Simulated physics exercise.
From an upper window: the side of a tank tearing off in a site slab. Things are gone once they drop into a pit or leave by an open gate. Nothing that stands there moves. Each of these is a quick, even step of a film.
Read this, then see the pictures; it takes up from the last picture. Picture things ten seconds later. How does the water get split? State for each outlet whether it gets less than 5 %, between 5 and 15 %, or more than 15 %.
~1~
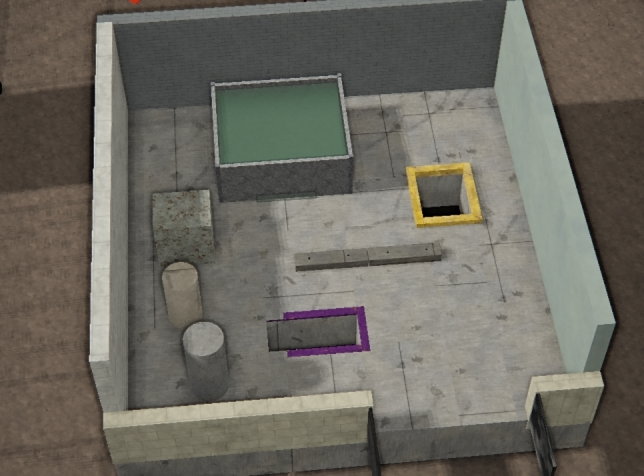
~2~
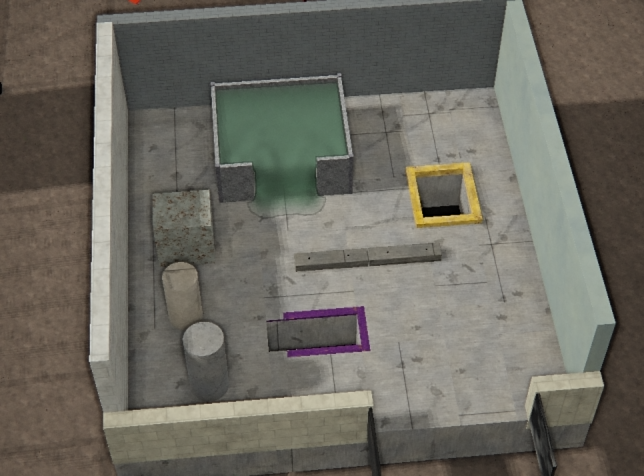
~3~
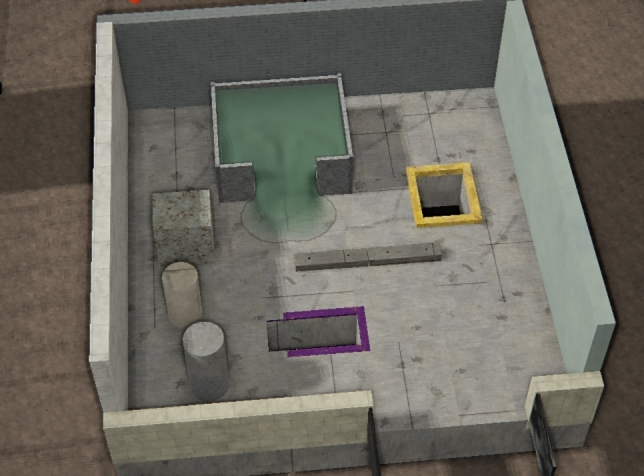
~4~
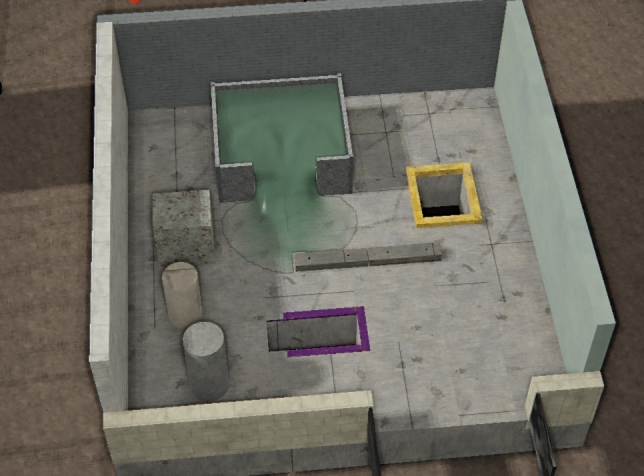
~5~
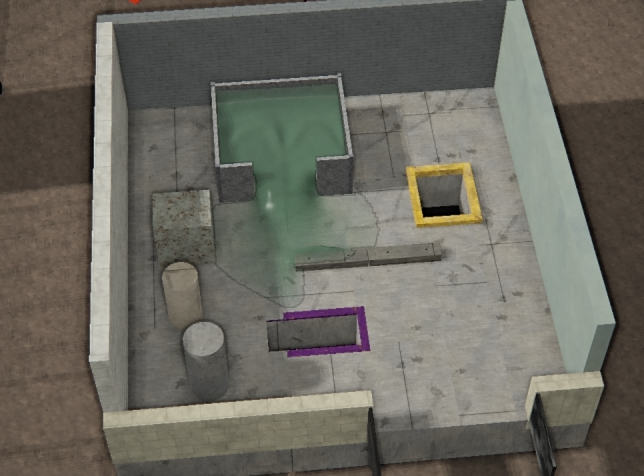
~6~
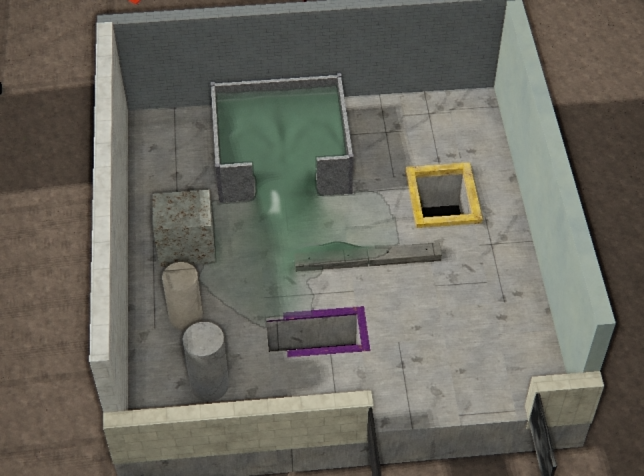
Outcome. The gate gets between 5 and 15 %. The yellow pit gets less than 5 %. The purple pit gets more than 15 %.
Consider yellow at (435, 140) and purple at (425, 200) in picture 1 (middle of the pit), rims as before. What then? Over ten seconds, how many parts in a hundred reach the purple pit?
The purple pit receives 12 per cent.
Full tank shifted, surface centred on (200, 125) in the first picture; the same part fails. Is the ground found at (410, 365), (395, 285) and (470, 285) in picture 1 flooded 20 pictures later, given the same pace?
Going through the three spots, I'd say swamped, high and dry, high and dry.
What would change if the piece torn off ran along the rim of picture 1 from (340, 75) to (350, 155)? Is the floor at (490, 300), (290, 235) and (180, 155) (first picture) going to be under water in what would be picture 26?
So the first one is drenched, the next drenched, and the last left untouched.
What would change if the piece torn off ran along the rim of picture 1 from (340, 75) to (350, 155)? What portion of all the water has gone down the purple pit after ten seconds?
Purple takes 2 in a hundred.
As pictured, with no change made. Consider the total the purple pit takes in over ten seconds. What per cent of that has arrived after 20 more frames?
Close to 65 %.
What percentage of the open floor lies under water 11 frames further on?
55 %.
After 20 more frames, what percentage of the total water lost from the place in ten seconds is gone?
Approximately 50 in a hundred, I think.
A moment on, water covers 30 % of the floor; the gate 0 %, the yellow pit 0 %, the purple pit 4 %.
Next, water covers 55 % of the floor; the gate 0 %, the yellow pit 0 %, the purple pit 9 %.
Then, water covers 65 % of the floor; the gate 1 %, the yellow pit 1 %, the purple pit 13 %.
Later, water covers 85 % of the floor; the gate 4 %, the yellow pit 1 %, the purple pit 17 %.
In the end, water covers 95 % of the floor; the gate 8 %, the yellow pit 1 %, the purple pit 20 %.
